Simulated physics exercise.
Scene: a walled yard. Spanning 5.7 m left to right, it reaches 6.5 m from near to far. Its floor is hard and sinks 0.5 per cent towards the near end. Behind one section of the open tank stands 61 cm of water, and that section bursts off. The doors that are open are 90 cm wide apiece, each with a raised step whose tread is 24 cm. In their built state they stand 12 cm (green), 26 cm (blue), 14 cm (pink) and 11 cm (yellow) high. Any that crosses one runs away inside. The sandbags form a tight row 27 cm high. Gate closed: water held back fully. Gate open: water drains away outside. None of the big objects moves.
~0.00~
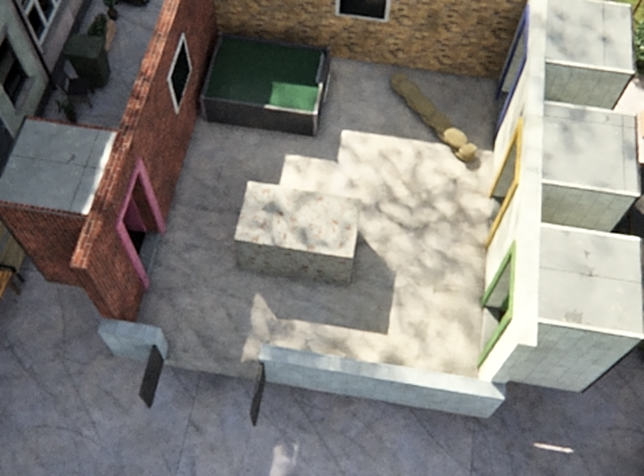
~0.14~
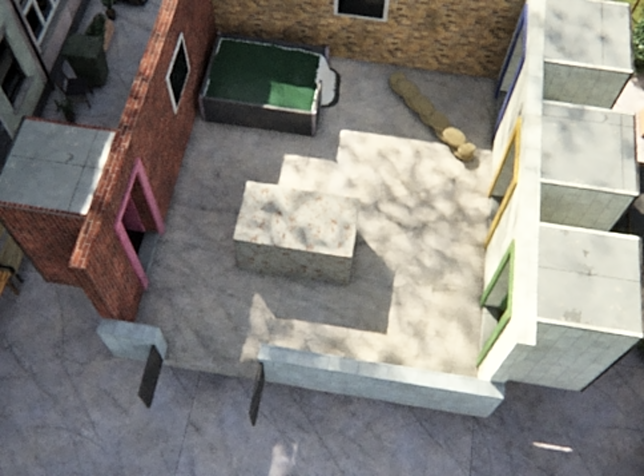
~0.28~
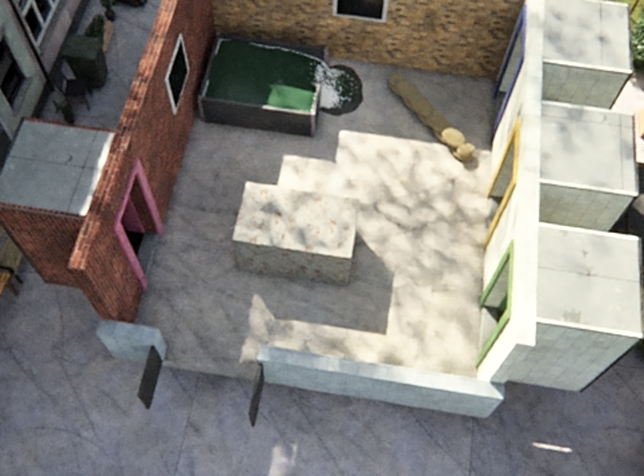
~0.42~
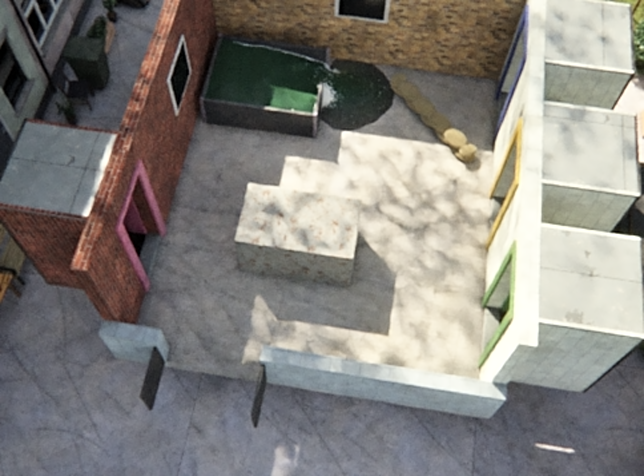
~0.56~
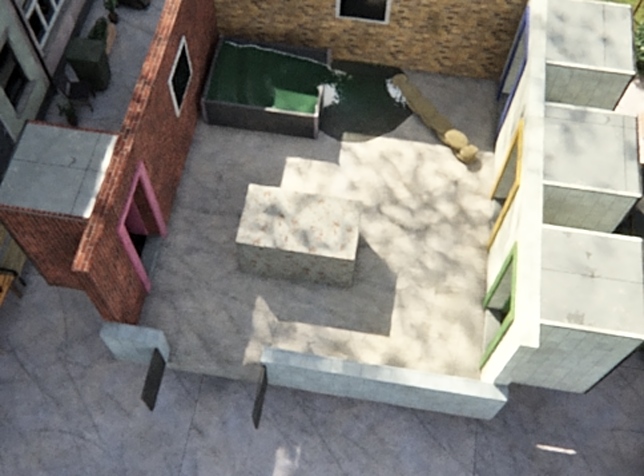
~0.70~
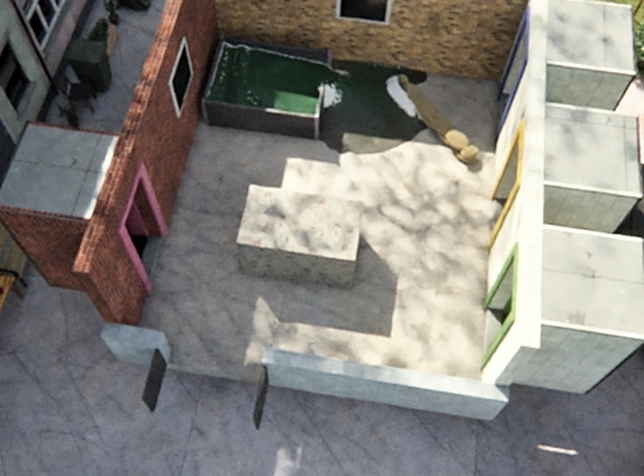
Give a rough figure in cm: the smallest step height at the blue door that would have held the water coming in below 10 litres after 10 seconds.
14.5 cm.
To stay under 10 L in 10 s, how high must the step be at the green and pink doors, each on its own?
About 9.5 cm at green and 6.0 cm at pink.
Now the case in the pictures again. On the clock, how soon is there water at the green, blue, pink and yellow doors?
Door green: 2.6 seconds; door blue: 1.6 seconds; door pink: 7.0 seconds; door yellow: 1.8 seconds.
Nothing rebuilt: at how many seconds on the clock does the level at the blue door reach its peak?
At about 2.0 s.
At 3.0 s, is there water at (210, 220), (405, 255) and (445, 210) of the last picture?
One by one: Clear, drenched, drenched.
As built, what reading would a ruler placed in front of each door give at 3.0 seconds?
In cm: Green 6, blue 16, pink 0, yellow 13.
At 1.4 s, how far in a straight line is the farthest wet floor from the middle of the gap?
3.4 metres.
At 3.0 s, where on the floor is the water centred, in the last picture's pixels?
My guess is close to (348, 122).
After 1.4 s water covers 15 % of the floor, deepest (34 cm) near (329, 88); it has not reached the blue door.
After 3.0 s water covers 40 % of the floor, deepest (22 cm) near (385, 88); 16 cm at the blue door, 0 litres in over its 26 cm step.
After 10.0 s water covers 80 % of the floor, deepest (12 cm) near (134, 343); 8 cm at the blue door, 0 litres in over its 26 cm step.
At the blue door as built, the water arrived by 1.7 s and peaked near 19 cm at 2.0 s.
With a step of 13 cm, 17 litres would have come in within the 10 s; with 17.5 cm, 3 litres. So under 10 litres takes about 14.5 cm.
